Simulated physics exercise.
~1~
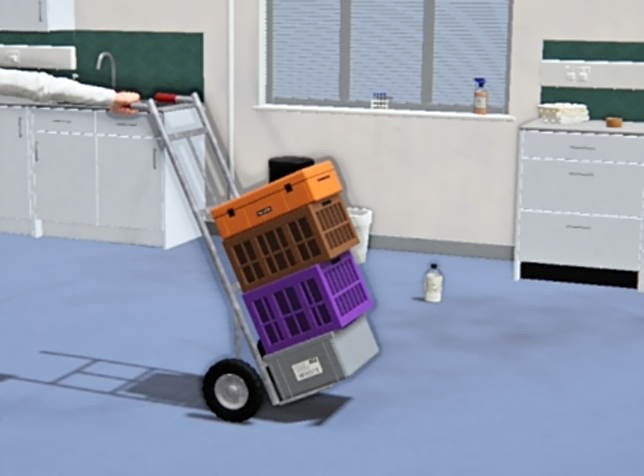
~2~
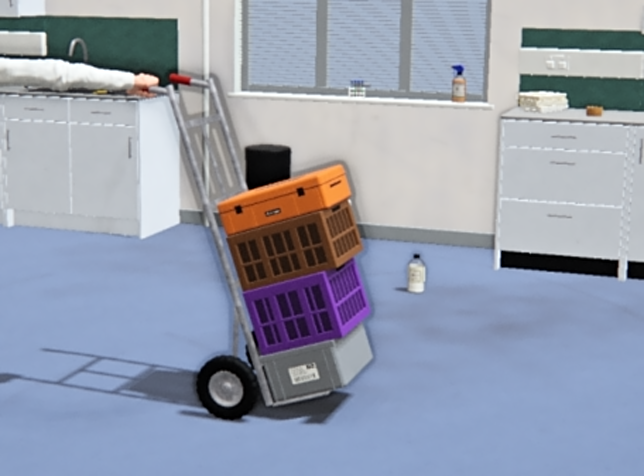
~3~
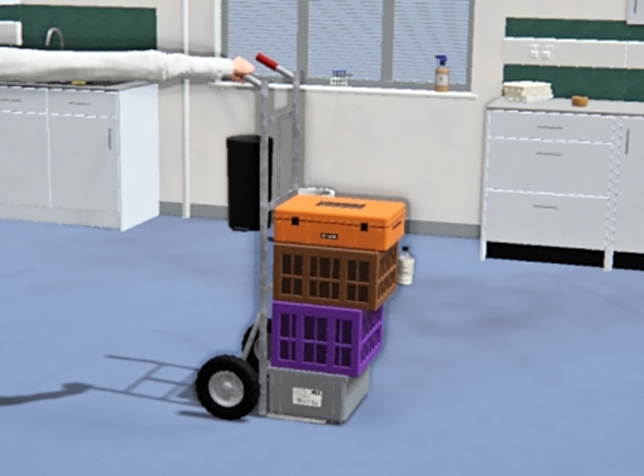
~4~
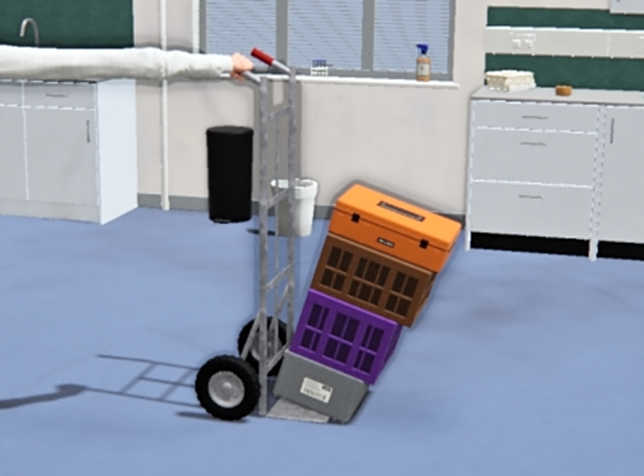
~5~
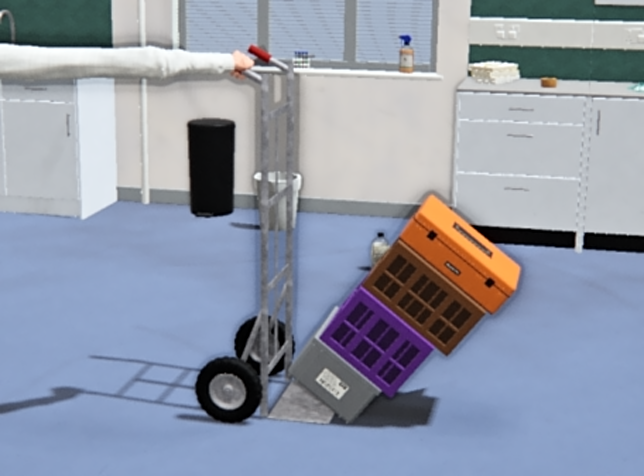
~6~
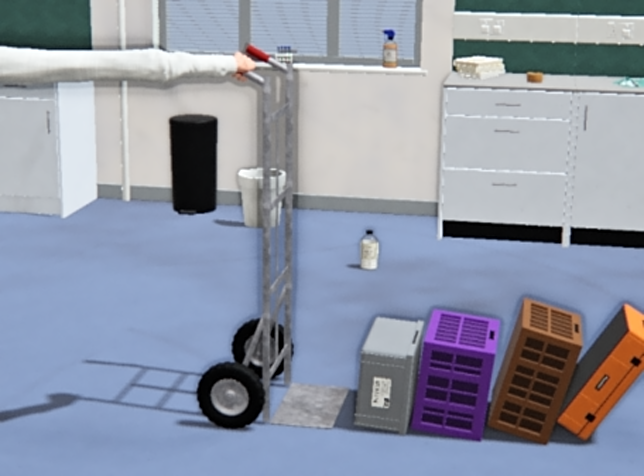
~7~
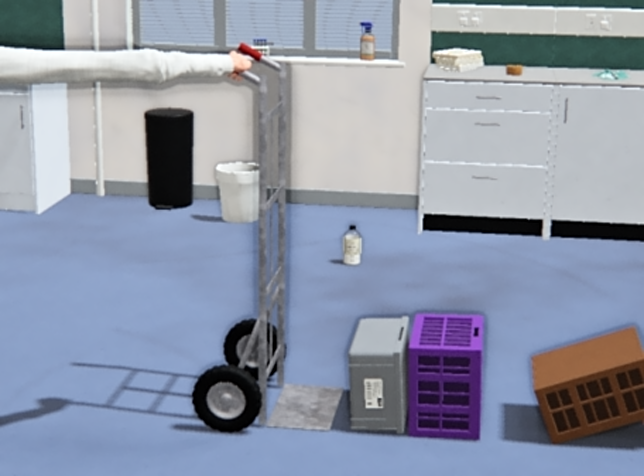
Hand truck swinging upright under a gripping hand, its stack of toolbox, crates and tote toppling right and scattering across blue floor.
